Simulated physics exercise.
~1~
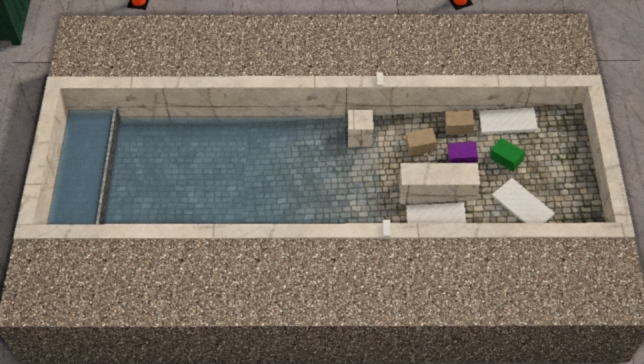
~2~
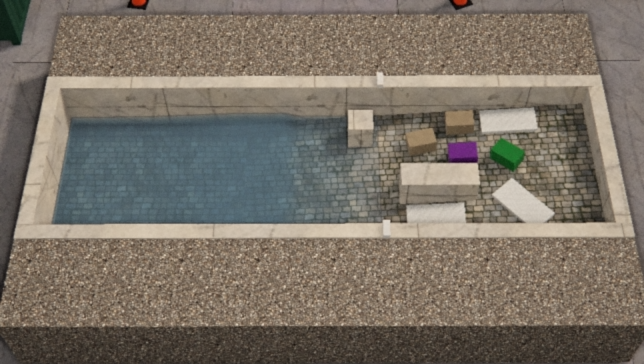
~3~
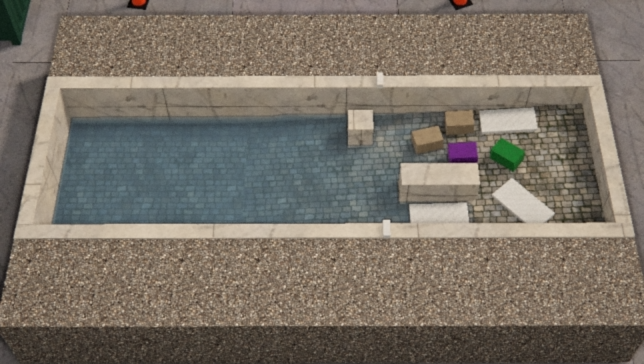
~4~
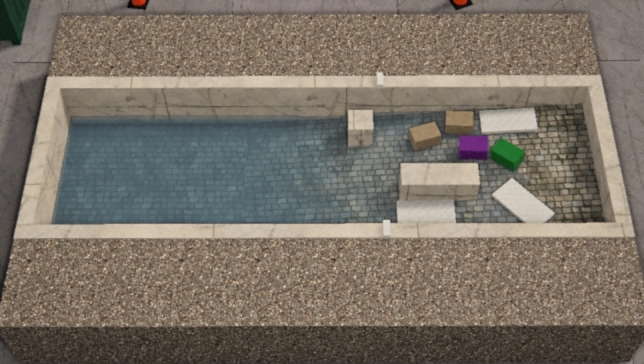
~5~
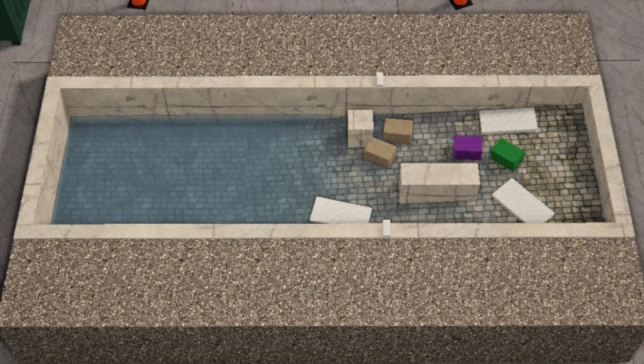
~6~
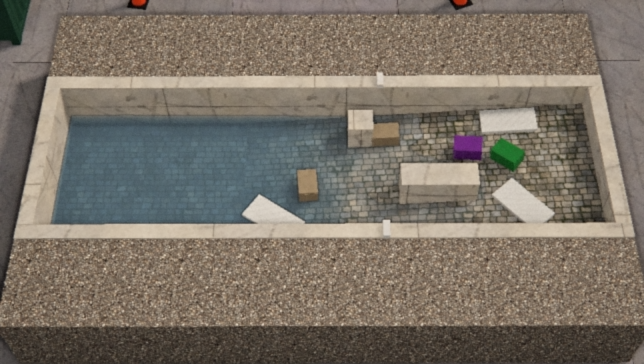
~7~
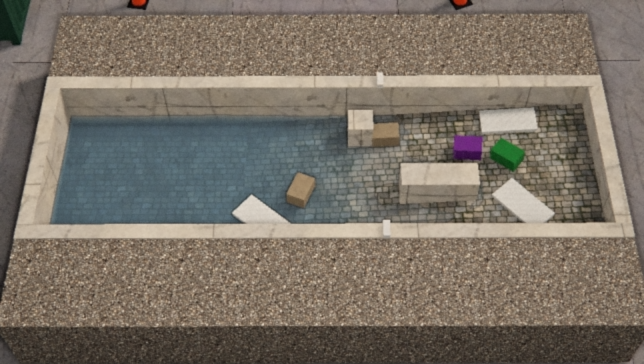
At a stone-walled launching ramp seen from above, calm water fills the left side, some of it penned behind a board, while crates and pale slabs rest on the cobbles to the right. The board disappears and the water spreads right, creeping up among the items. It nudges a tan crate and the purple crate slightly, then draws back left. A pale slab and two tan crates travel left with it. One tan crate stops beside a pale block, while the slab and the other drift into the water. The purple and green crates remain on the cobbles.
